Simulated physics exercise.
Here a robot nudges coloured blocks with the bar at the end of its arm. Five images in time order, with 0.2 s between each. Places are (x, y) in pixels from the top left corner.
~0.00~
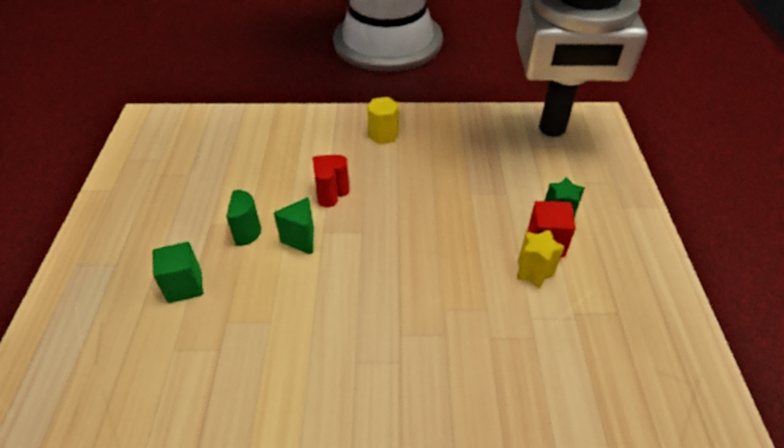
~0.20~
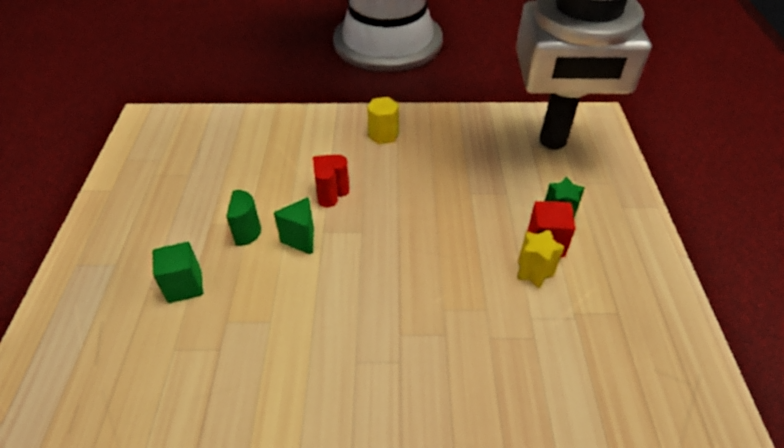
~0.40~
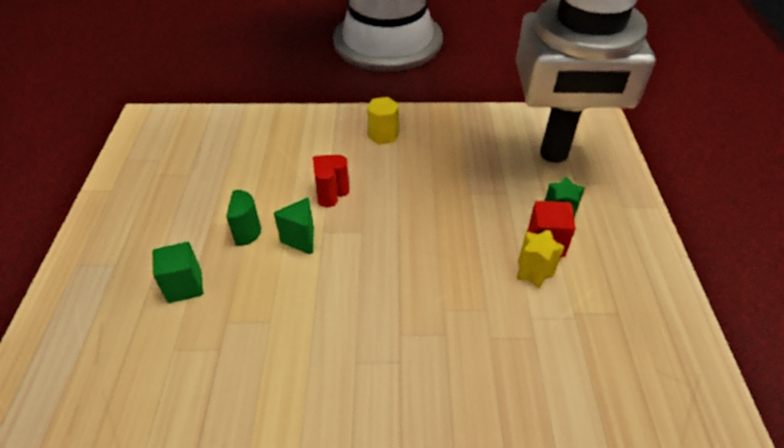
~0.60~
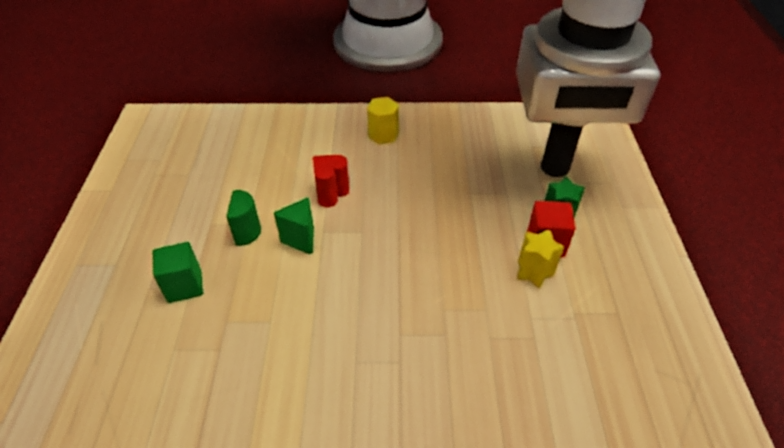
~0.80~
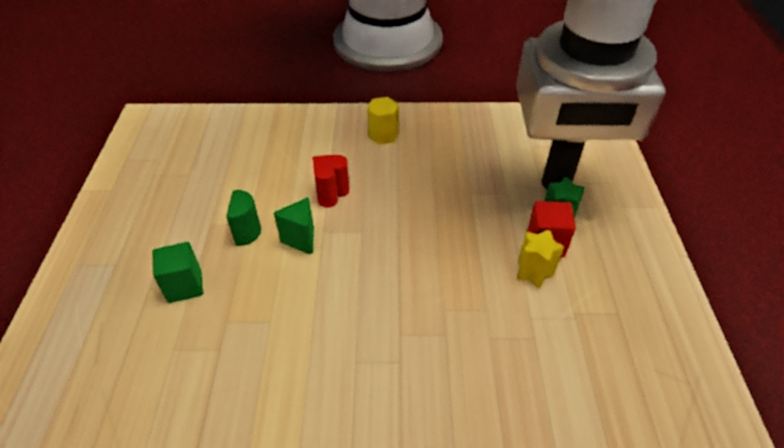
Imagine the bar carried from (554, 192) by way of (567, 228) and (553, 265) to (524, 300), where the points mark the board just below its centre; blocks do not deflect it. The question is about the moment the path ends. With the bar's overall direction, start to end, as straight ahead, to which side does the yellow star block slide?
Taking start-to-end as forward, the block's sideways shift goes to the right.
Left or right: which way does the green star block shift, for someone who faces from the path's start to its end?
Shifted left.
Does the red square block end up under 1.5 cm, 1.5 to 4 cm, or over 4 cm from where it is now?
Displaced more than 4 cm.
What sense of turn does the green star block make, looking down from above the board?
It twists against the clock when seen from above.
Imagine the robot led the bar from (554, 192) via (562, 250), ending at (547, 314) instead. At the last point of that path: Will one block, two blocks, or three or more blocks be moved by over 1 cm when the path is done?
Displaced: Three or more.
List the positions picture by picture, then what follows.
In the first picture, bar's lower end at (552, 129); yellow star block at (543, 243); red square block at (555, 214); green star block at (567, 189).
In the second picture, bar at (553, 141); blocks still.
In the third picture, bar at (554, 154); blocks still.
In the fourth picture, bar at (555, 168); blocks still.
In the fifth picture, bar at (556, 183); yellow star block at (543, 243); red square block at (555, 214); green star block at (567, 189).
On the path given first. One third of the way, bar at (570, 221); yellow star block at (531, 256), turned 15° anticlockwise; red square block at (552, 233), turned 50° clockwise; green star block at (586, 223), turned 20° clockwise.
Two thirds of the way, bar at (555, 258); yellow star block at (511, 274); red square block at (534, 252), turned 60° clockwise; green star block at (596, 248), turned 35° anticlockwise.
At the end, bar at (527, 292); yellow star block at (466, 303); red square block at (498, 284), turned 75° clockwise; green star block at (596, 248), turned 35° anticlockwise.
